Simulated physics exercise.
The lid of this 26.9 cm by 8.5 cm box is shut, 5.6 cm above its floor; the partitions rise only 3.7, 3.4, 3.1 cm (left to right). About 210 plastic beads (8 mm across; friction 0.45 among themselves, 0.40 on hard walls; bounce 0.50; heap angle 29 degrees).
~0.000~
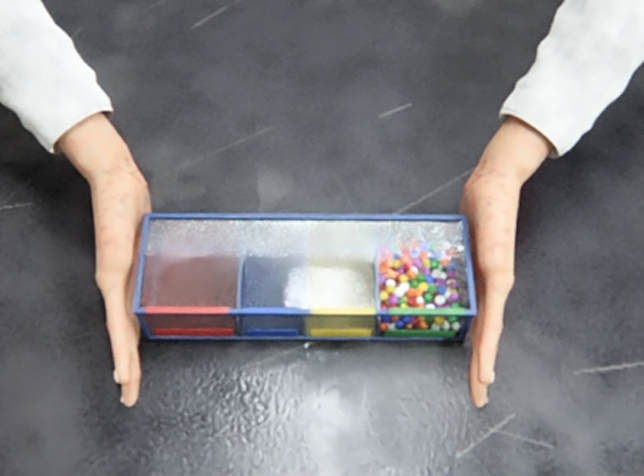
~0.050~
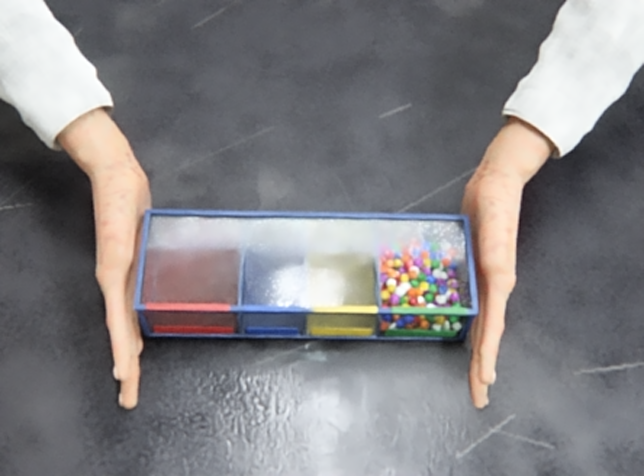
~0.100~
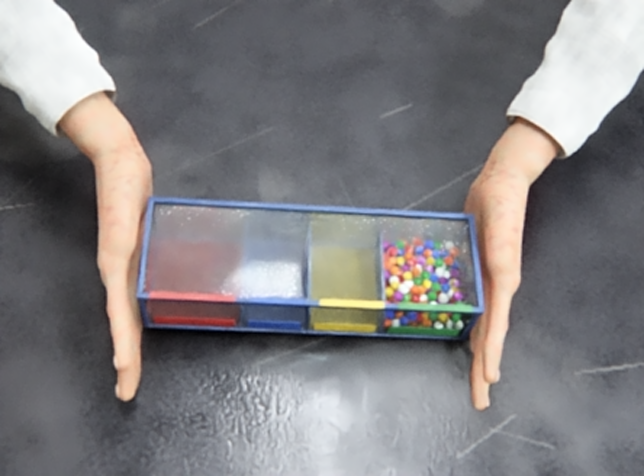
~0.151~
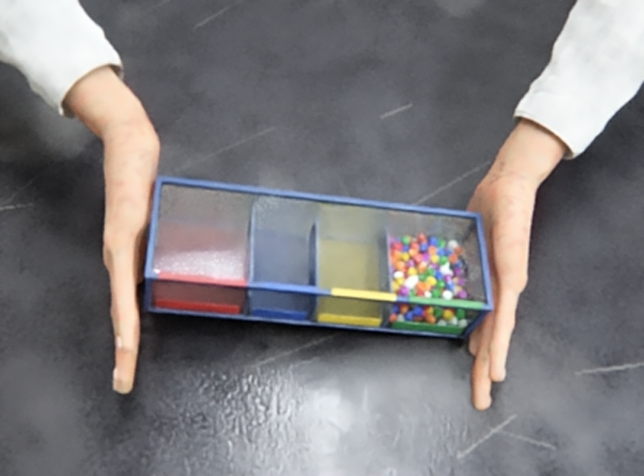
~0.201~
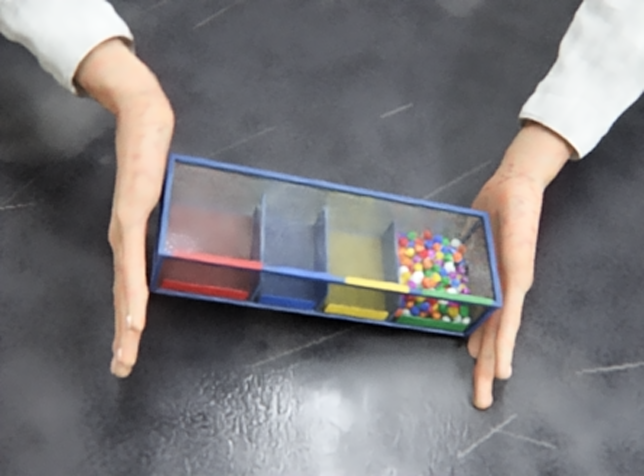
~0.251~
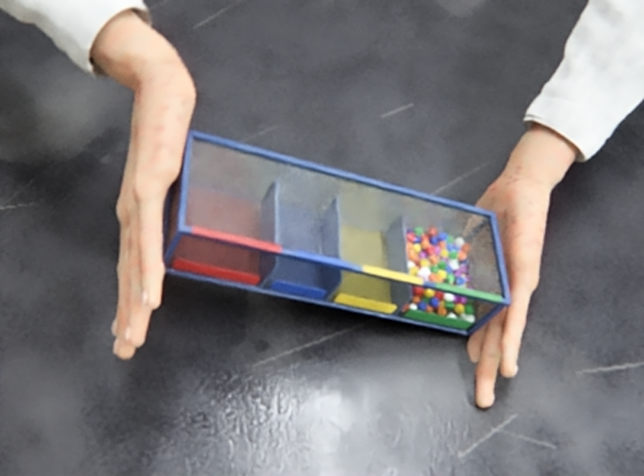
Clear lidded box with four coloured sections tilting left side up between two hands, multicoloured beads staying in the green right-hand section.
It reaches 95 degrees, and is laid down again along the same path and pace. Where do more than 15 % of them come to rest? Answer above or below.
Red compartment: Below; blue compartment: Below; green compartment: Above; yellow compartment: Below.
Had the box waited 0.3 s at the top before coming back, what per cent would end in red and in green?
In that case red 0; green 100.
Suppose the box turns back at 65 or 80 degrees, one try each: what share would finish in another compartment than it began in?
Some 0 and 0 per cent.
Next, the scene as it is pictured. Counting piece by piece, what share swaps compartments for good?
Some 0 per cent.
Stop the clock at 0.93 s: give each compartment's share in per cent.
Red 0, blue 0, green 100, yellow 0.
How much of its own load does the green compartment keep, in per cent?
Roughly 100 per cent.
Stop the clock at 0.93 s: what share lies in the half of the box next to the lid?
About 40 per cent.
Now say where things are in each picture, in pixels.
Box tilt 0 degrees, front corners at (139, 309) and (471, 311); green 100 %, in the first picture.
Box tilt 1 degrees, front corners at (140, 306) and (473, 310), in the second picture.
Box tilt 5 degrees, front corners at (143, 294) and (478, 309), lowest corner right back, in the third picture.
Box tilt 11 degrees, front corners at (151, 274) and (487, 306), lowest corner right back, in the fourth picture.
Box tilt 18 degrees, front corners at (164, 251) and (496, 303), lowest corner right back, in the fifth picture.
Box tilt 24 degrees, front corners at (183, 228) and (505, 301), lowest corner right back; green 100 %. The box's pace is about 125 degrees a second, in the sixth picture.
After 0.93 s, tilt 93 degrees; green 100 %.
Then, at 1.38 s, tilt 39 degrees; green 100 %.
After 1.90 s, tilt 0 degrees; green 100 %.
At rest (2.4 s), red 0 %, blue 0 %, green 100 %, yellow 0 %.
